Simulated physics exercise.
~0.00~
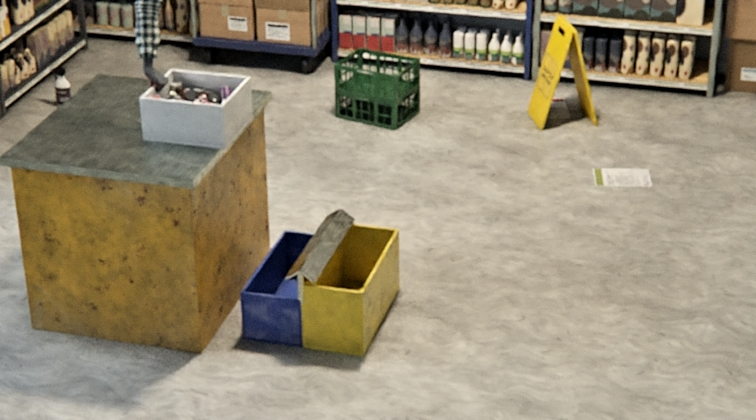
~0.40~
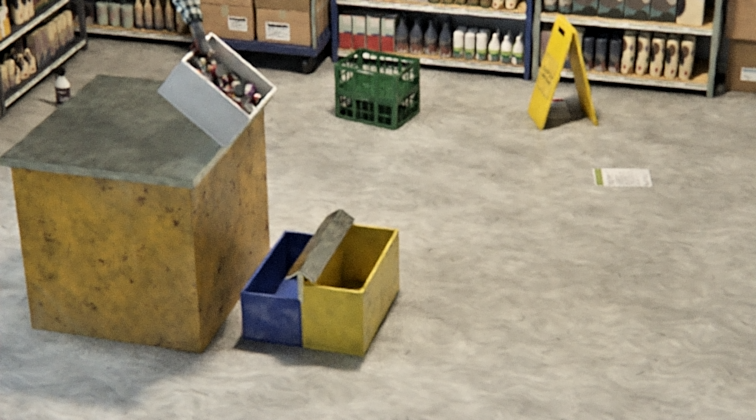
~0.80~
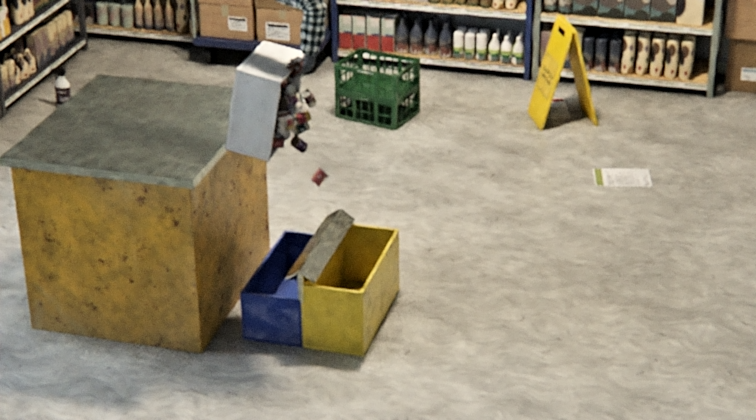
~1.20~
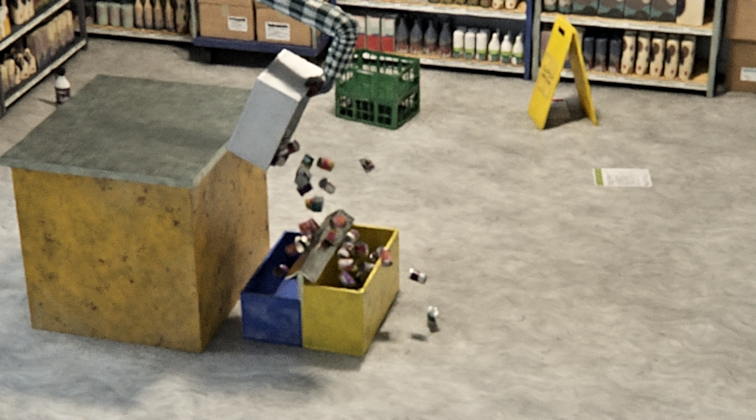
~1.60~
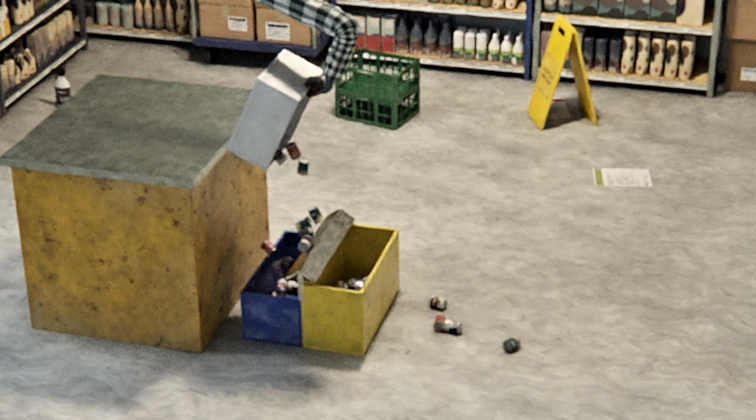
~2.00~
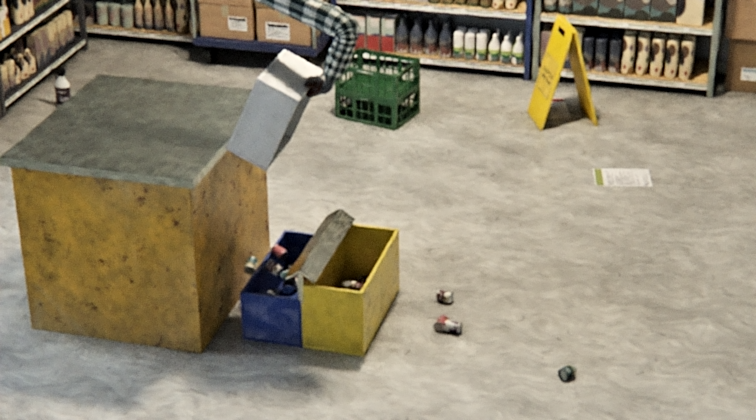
A white box full of small tins sits on the right side of a yellow-sided bench with a grey top, seen from above in a shop aisle lined with shelves. Below stand a blue trough and, to its right, a yellow box, with a grey ridge between them; a green crate and yellow floor sign are behind. An arm in a checked sleeve tips the white box over the bench's edge. Tins tumble out, striking the ridge and dropping into both containers, while a few bounce onto the floor. Finally, the box stays tilted, with three tins lying to the right.
